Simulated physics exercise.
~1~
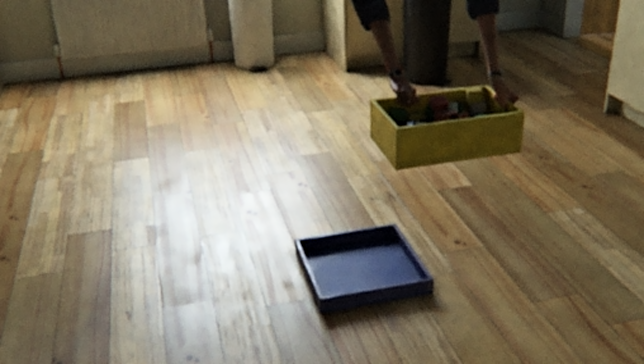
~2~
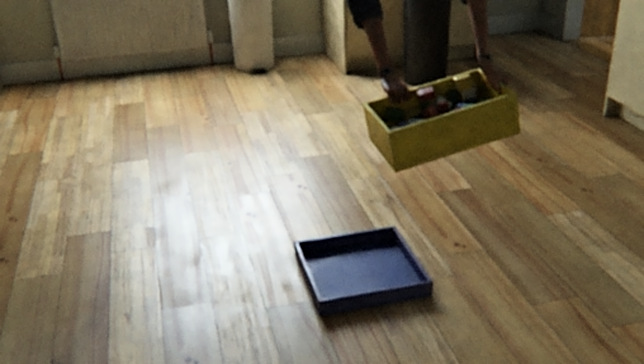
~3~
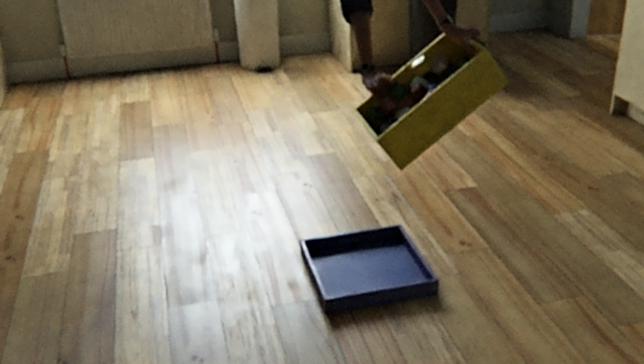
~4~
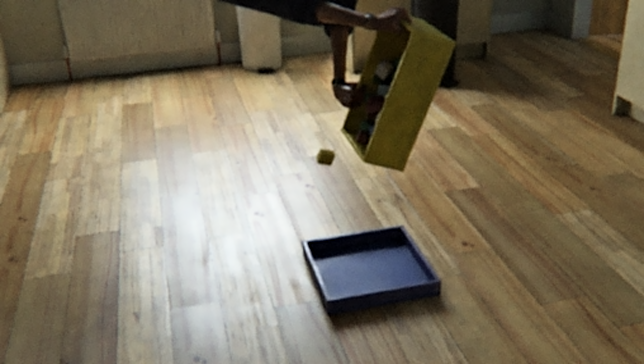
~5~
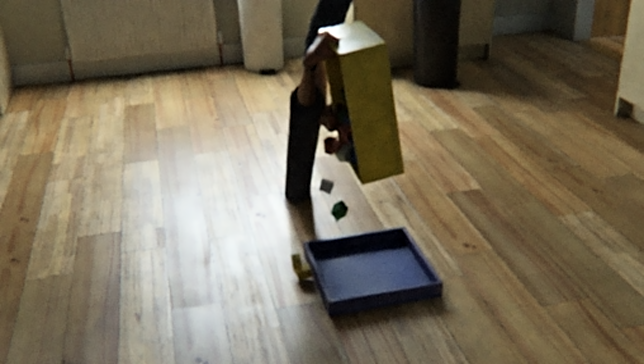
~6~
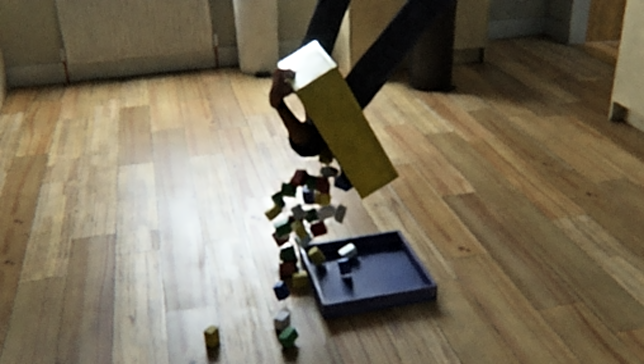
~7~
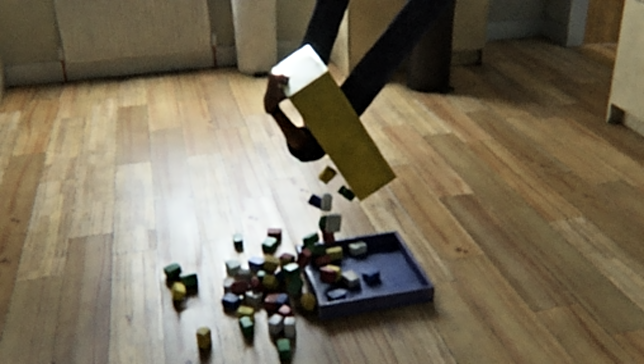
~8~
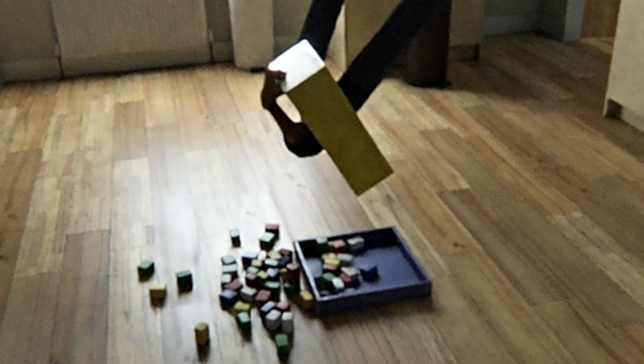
At first, two hands hold a yellow crate full of small coloured blocks above a wooden floor, behind and to the right of a shallow blue tub. The hands tip the crate toward the left, raising its far side until it stands steeply on end. A yellow block drops out first and lands by the tub's left edge, and a few others follow. The crate tilts further and the blocks pour down in a thick stream, some bouncing away across the floor. Finally the crate hangs still, tipped past upright, with some blocks in the tub and most heaped on the floor to its left.
